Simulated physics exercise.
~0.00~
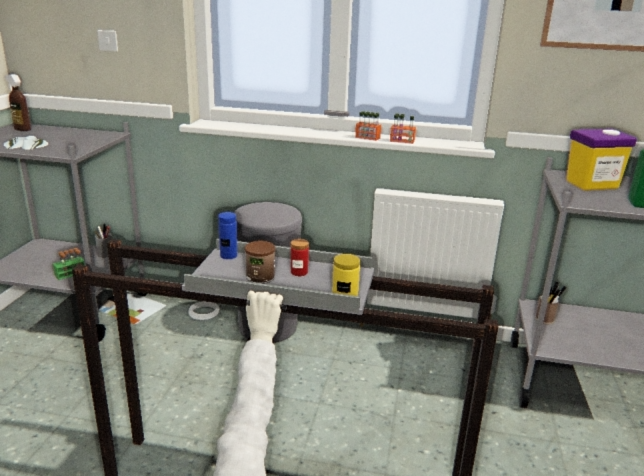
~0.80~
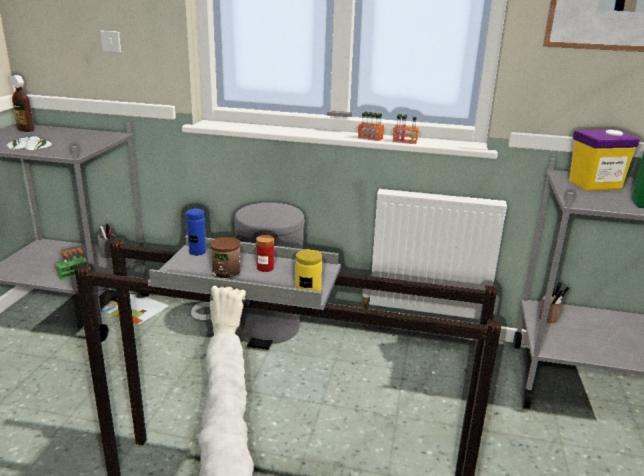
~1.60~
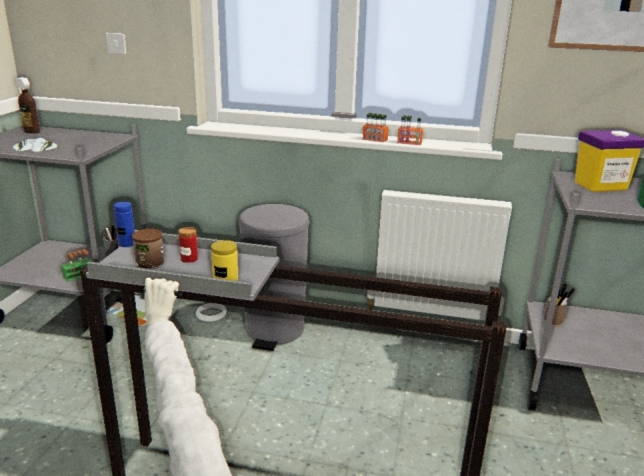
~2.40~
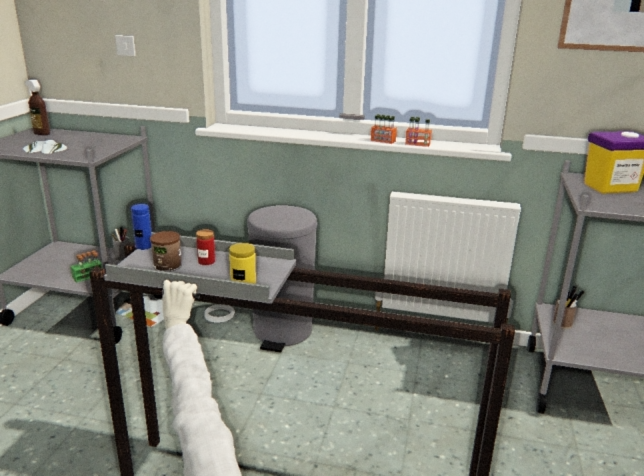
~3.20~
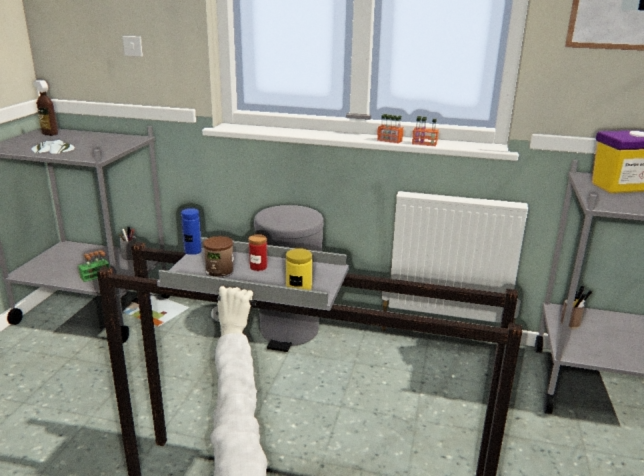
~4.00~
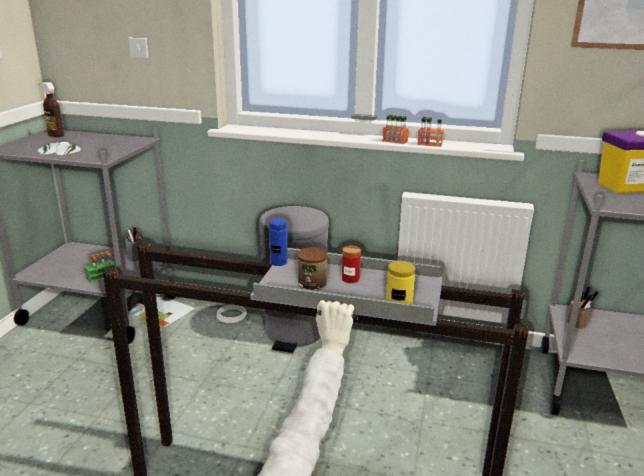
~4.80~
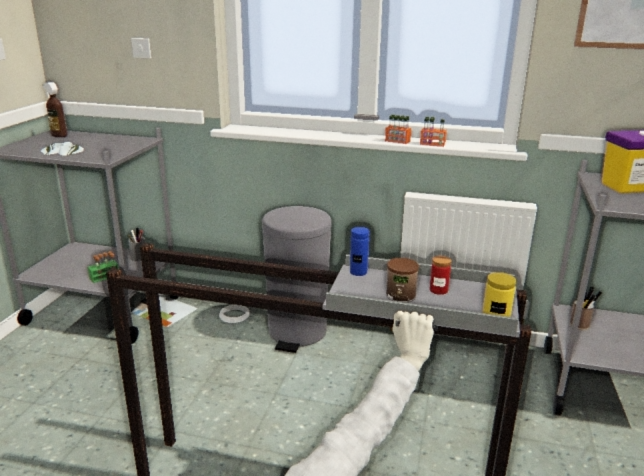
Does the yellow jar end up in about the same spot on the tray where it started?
Yes, the yellow jar keeps its place near the right end of the tray.
